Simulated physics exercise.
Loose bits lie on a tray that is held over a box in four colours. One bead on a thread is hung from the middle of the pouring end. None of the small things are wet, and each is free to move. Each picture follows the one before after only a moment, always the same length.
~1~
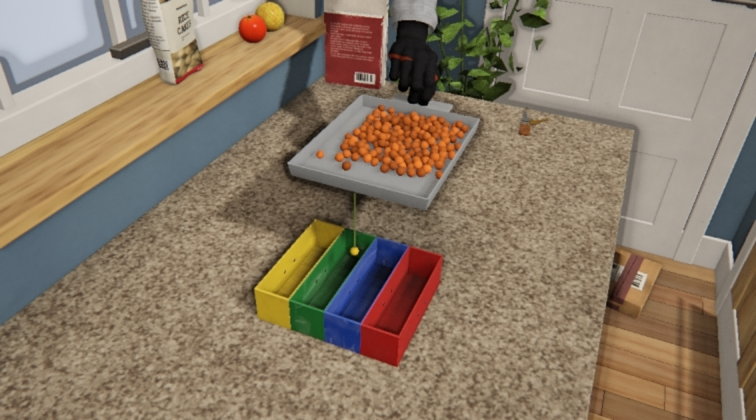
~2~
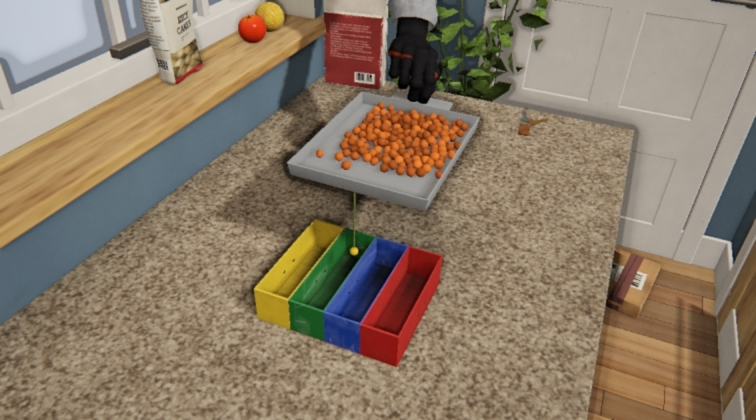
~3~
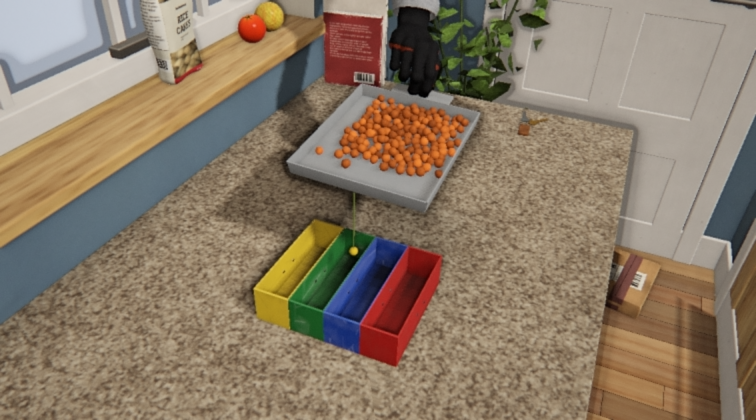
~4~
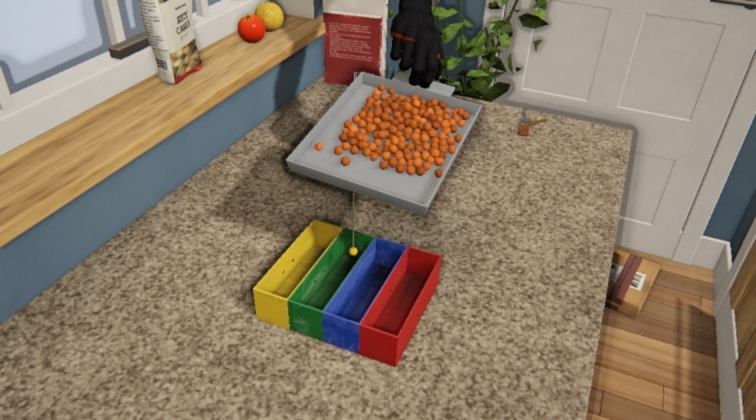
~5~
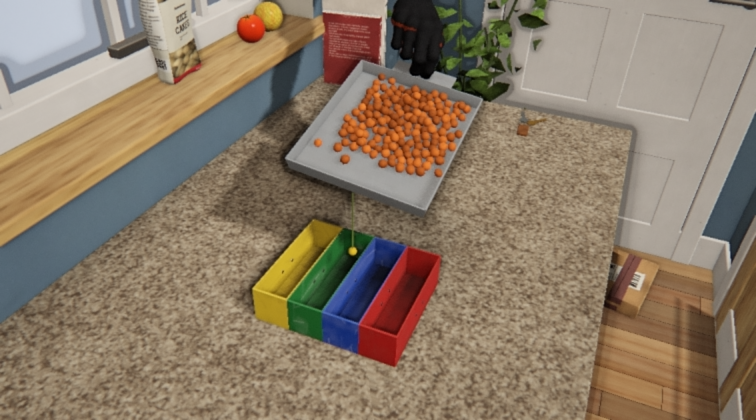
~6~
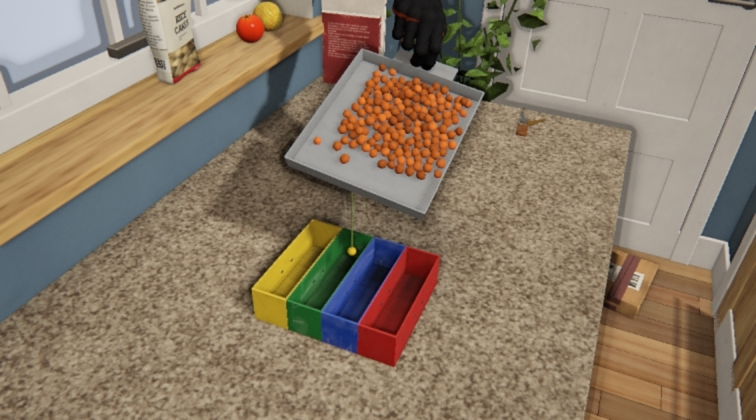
The clip shows a black-gloved hand at the far side of a gray tray of small orange pieces, gradually raising that side above a yellow, green, blue and red box, while the pieces shift slightly and a yellow bead hangs nearly still.
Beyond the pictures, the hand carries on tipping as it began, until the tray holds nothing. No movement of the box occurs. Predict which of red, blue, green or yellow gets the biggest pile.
The biggest pile lands in red.
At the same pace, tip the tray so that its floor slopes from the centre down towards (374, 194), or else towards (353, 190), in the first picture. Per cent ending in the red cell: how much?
Lab note: Try one about 30 %, try two 10 %.
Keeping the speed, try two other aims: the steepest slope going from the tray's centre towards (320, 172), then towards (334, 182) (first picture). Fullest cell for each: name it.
First: That yellow cell. Second: The cell in yellow.
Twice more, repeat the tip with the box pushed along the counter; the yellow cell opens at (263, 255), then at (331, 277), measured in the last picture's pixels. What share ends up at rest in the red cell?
20 %, 10 %.
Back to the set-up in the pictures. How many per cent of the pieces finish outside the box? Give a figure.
Some 10 percent of the load.
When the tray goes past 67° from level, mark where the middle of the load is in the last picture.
Roughly (407, 156).
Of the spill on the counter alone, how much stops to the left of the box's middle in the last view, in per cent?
I make it about 0 percent or so.
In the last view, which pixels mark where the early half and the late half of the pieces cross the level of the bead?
The first part passes (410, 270); everything after passes (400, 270).
Soon after the last picture, tray tipped steeply; nearly all on the tray; a stray few in the red cell; a stray few falling or outside the box.
A little later, tray tipped past a quarter turn; about a quarter on the tray; about half in the red cell; a small part in the blue cell; a stray few in the green cell; about a quarter falling or outside the box.
Later still, tray tipped past a quarter turn; about two thirds in the red cell; about a quarter in the blue cell; a stray few in the green cell; a stray few in the yellow cell; a small part falling or outside the box.
At rest, tray tipped past a quarter turn; about two thirds in the red cell; about a quarter in the blue cell; a stray few in the green cell; a stray few in the yellow cell; a small part outside the box.
